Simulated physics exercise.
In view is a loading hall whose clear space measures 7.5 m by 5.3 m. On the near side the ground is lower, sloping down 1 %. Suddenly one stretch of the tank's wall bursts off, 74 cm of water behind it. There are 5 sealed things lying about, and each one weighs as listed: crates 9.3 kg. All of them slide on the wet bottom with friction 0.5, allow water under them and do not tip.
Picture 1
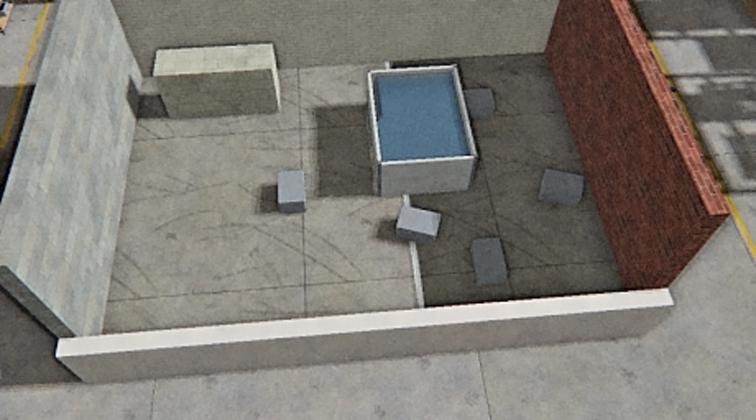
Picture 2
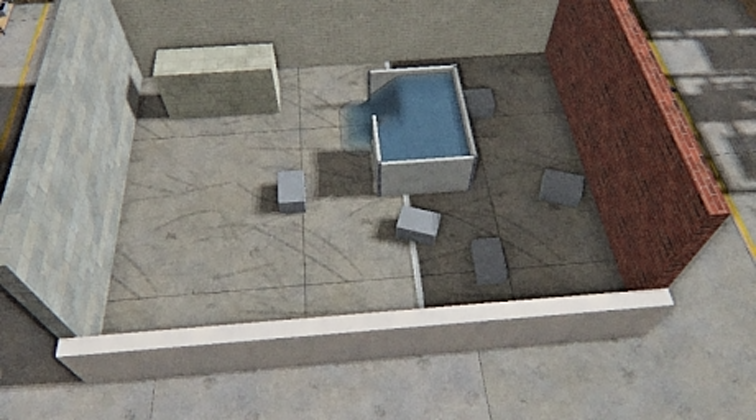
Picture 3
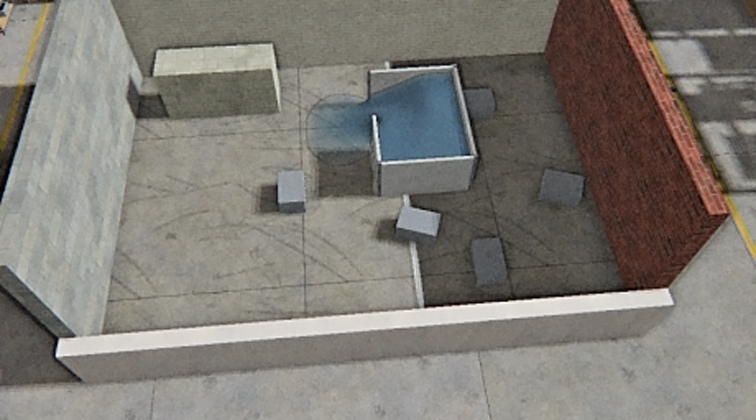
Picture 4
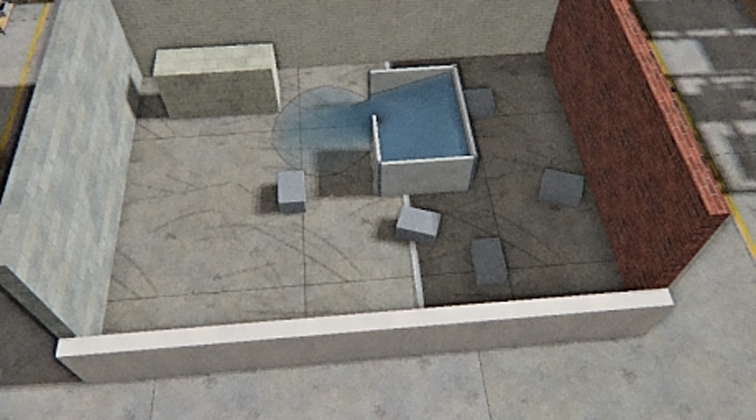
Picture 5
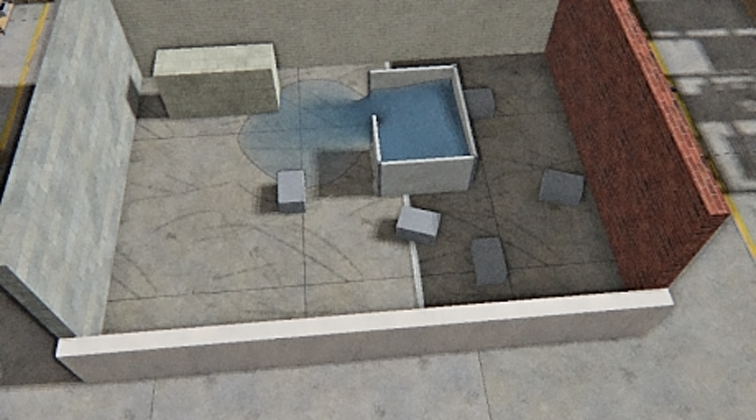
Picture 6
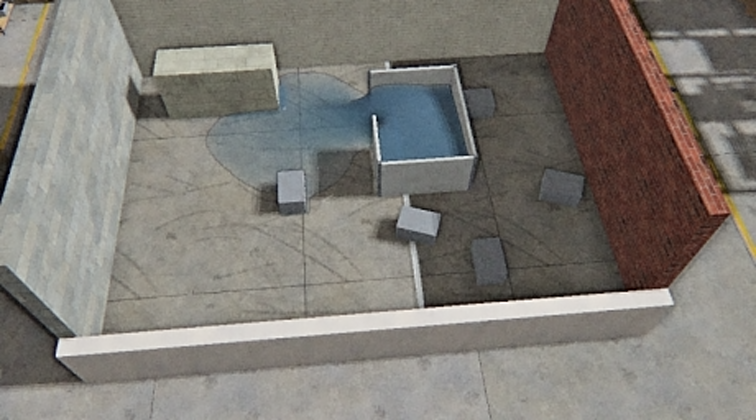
A tank's left wall opens and blue water spreads leftward across the floor among still crates.
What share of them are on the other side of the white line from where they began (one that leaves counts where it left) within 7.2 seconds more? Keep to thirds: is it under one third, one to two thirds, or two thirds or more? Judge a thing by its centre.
The share is under one third.
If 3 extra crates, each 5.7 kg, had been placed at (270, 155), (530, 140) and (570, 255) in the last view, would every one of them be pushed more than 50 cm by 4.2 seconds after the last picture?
Per the listed order, goes farther, stays closer, stays closer.
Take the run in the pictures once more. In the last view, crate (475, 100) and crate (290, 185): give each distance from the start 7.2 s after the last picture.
First: 0 cm. Second: 50 cm.
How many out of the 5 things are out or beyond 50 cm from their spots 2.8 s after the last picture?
0.
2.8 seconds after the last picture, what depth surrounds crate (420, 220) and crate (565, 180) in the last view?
Close to 0 and 0 centimetres.
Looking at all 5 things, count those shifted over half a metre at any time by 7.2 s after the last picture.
2.
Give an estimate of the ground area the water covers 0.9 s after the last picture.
14 m2.
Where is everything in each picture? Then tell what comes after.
A crate at (564, 182), on the bottom; a crate at (476, 98), on the bottom; 2.6 m2 under water; 0 of 5 have shifted, in the first frame.
A crate at (564, 182), on the bottom; a crate at (476, 98), on the bottom; 3.1 m2 under water; 0 of 5 have shifted, in the second frame.
A crate at (564, 182), on the bottom; a crate at (476, 98) rests on the ground; 4.0 m2 under water; 0 of 5 have shifted, in the third frame.
A crate at (564, 182) rests on the ground; a crate at (476, 98), on the bottom; water covers 5.2 m2; 0 of 5 have shifted, in the fourth frame.
A crate at (564, 182), on the bottom; a crate at (476, 98), on the bottom; water covers 6.4 m2; 0 of 5 have shifted, in the fifth frame.
A crate at (564, 182), on the bottom; a crate at (476, 98), on the bottom; water covers 7.6 m2; 0 of 5 have shifted, in the sixth frame.
Then, 0.9 s after the last picture 0 of 5 are over the mark; 0 afloat.
Then, 2.8 s after the last picture 0 of 5 are over the mark; 0 afloat.
Then, 4.8 s after the last picture 0 of 5 are over the mark; 0 afloat.
Then, 7.2 s after the last picture 0 of 5 are over the mark; 0 afloat.
